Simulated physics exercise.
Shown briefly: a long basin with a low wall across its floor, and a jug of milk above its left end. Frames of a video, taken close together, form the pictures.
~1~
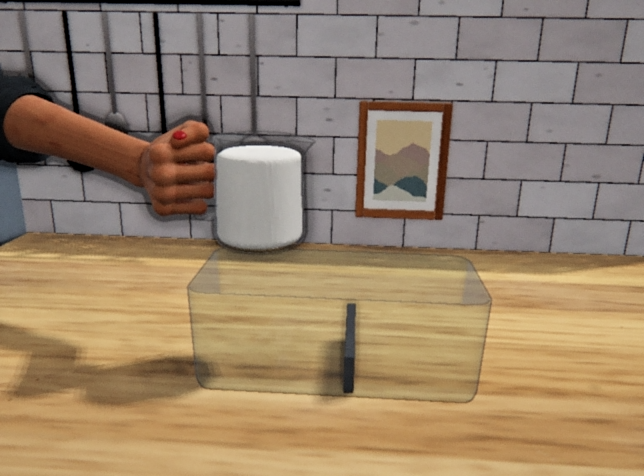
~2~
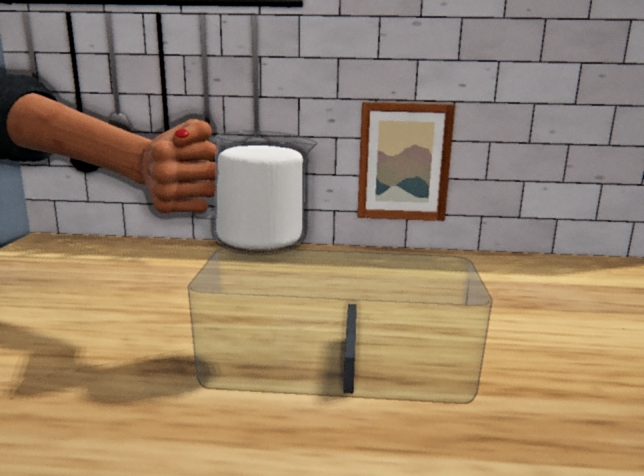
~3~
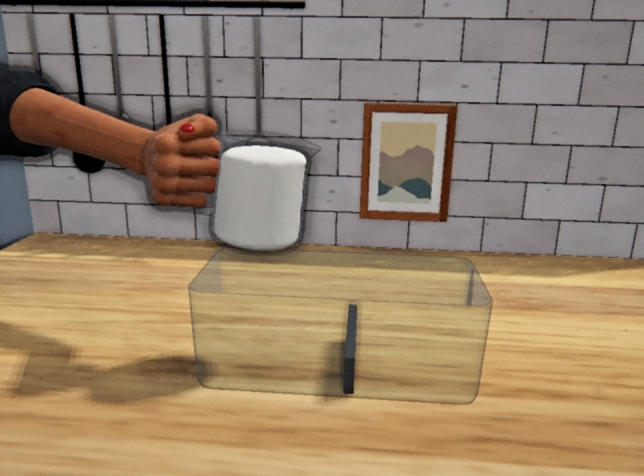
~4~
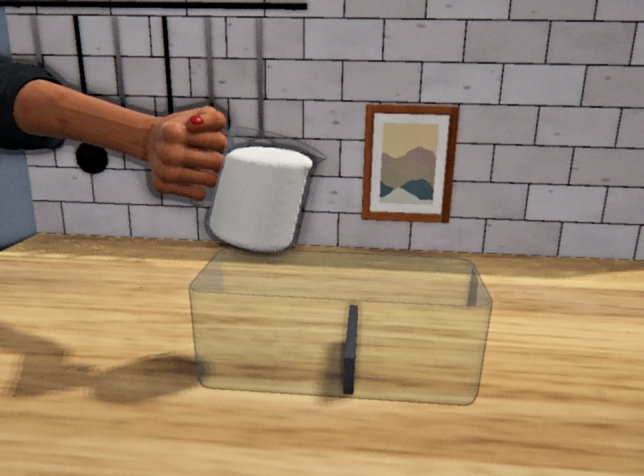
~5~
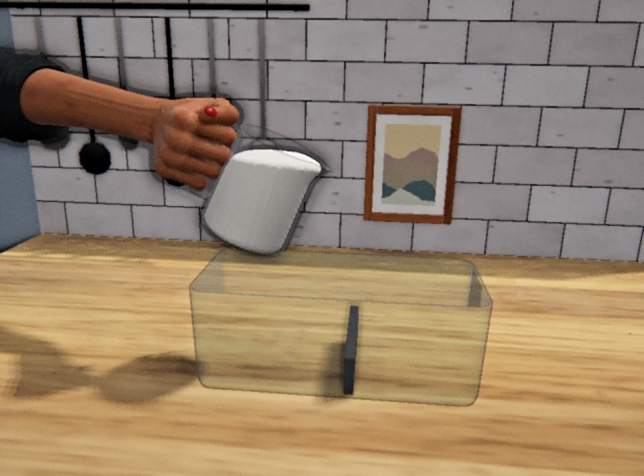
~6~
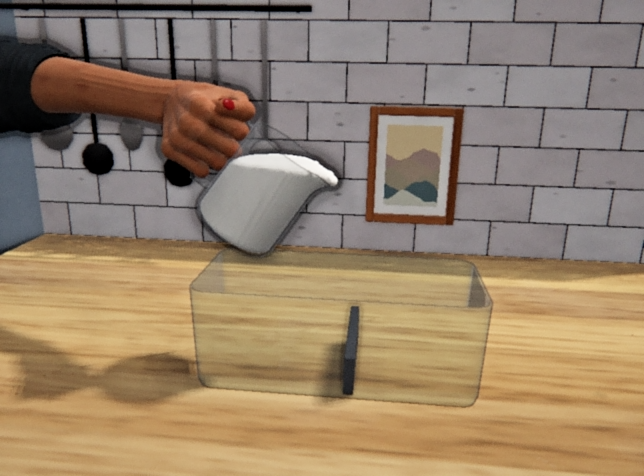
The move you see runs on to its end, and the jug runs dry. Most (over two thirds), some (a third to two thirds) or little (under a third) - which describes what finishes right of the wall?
Some.
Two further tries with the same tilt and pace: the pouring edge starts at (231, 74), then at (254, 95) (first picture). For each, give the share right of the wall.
You'd get 10 percent from the first and 5 percent from the second.
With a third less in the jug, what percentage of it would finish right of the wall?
Close to 30 per cent, more or less.
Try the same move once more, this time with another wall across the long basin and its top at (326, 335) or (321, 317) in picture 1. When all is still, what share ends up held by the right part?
In turn 85 and 90 in a hundred.
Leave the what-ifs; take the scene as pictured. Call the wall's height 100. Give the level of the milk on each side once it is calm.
Once it settles, the left reaches around 30 and the right around 40.
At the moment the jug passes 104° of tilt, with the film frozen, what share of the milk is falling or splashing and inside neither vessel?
I'd reckon some 20 per cent.
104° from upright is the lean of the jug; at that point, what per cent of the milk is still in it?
Amount still in: Approx. 55 %.
A moment on, the jug is tipped right over and 53 per cent is still to pour, 5 is left of the wall and 24 right of it.
Next, the jug is tipped right over and 8 per cent is still to pour, 36 is left of the wall and 52 right of it.
Then the jug is tipped right over and 0 per cent is still to pour, 47 is left of the wall and 52 right of it.
Later the jug is tipped right over and 0 per cent is still to pour, 47 is left of the wall and 52 right of it.
In the end 47 per cent lies left of the wall, 52 right of it and 1 outside.
